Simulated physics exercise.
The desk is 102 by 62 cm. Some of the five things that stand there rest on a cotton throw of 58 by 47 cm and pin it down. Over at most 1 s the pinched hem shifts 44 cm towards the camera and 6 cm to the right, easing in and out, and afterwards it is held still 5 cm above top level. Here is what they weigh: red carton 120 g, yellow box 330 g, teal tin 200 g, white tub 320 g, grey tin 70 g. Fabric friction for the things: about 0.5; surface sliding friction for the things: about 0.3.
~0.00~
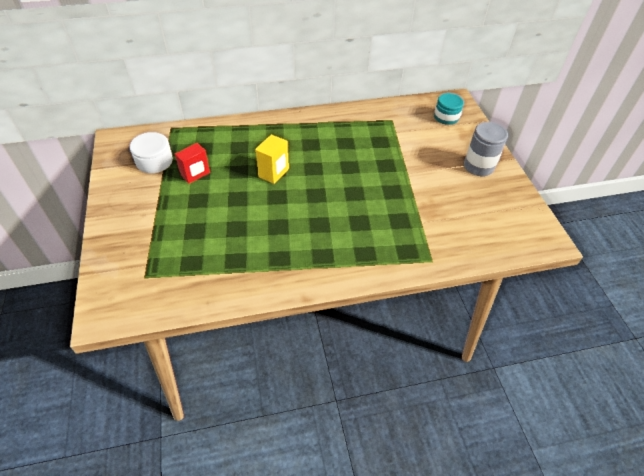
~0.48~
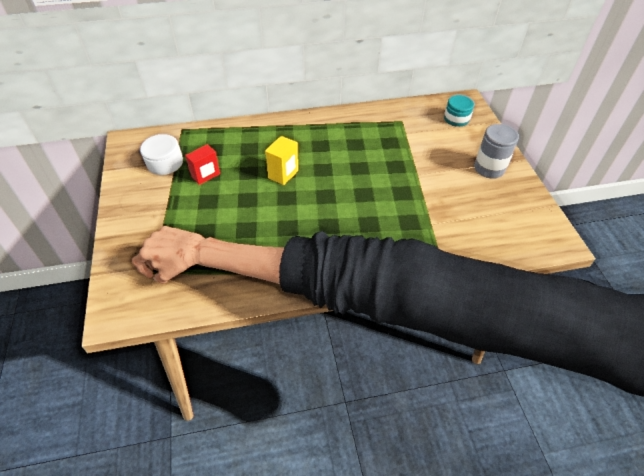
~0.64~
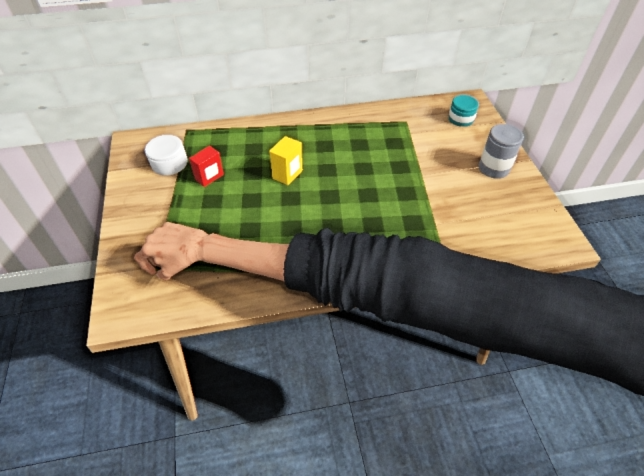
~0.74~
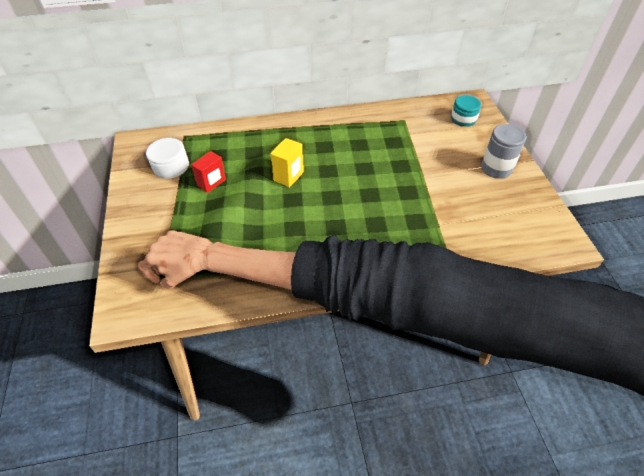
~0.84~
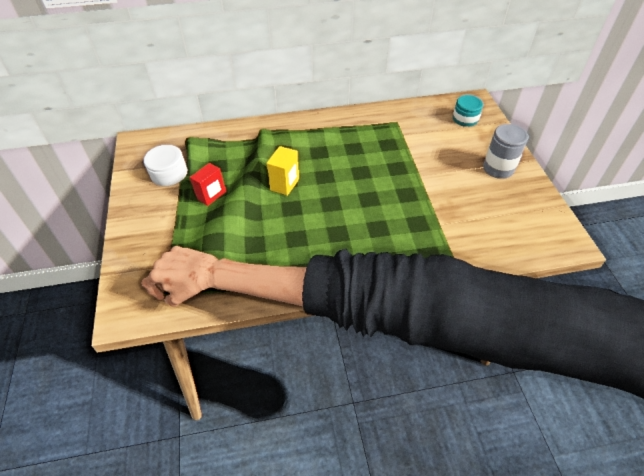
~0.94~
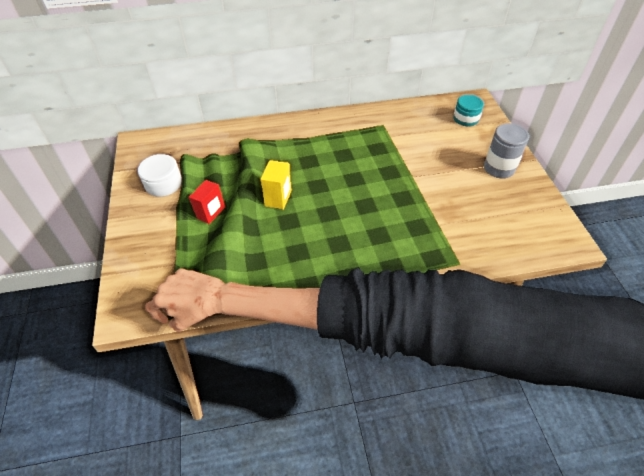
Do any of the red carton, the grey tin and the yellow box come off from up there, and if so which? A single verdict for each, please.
In the end looks like the red carton is done for, looks like the grey tin is fine up there, looks like the yellow box is done for.
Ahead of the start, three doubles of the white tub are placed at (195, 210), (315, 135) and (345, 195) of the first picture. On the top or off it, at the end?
Taking them one by one: Is lost, then is lost, then is lost.
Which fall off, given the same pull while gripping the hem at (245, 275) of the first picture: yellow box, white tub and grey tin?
At the end, the yellow box ends up off the top, the white tub holds its spot, and the grey tin holds its spot.
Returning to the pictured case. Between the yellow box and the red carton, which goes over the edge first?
The red one goes first.
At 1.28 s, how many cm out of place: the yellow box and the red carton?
For the yellow box it's around 25 cm, and for the red carton around 35 cm.
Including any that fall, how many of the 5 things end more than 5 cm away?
In total, 3 of them qualify.
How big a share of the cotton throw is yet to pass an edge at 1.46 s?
Around 55 percent.
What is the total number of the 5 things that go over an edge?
I make it 2.
By 1.1 s, 90 % of the cotton throw is still over the top; red carton 23 cm off its start, yellow box 16 cm off its start, white tub 9 cm off its start.
By 1.3 s, 70 % of the cotton throw is still over the top; red carton 35 cm off its start, yellow box 27 cm off its start, white tub 9 cm off its start.
By 1.5 s, 55 % of the cotton throw is still over the top; red carton 46 cm off its start at (170, 352), yellow box 35 cm off its start at (240, 270), white tub 9 cm off its start at (153, 173).
By 1.6 s, 45 % of the cotton throw is still over the top; red carton over the edge, yellow box 40 cm off its start, white tub 9 cm off its start.
By 3.2 s, 0 % of the cotton throw is still over the top; yellow box over the edge, red carton over the edge, grey tin 0 cm off its start at (513, 133), white tub 9 cm off its start at (153, 173).
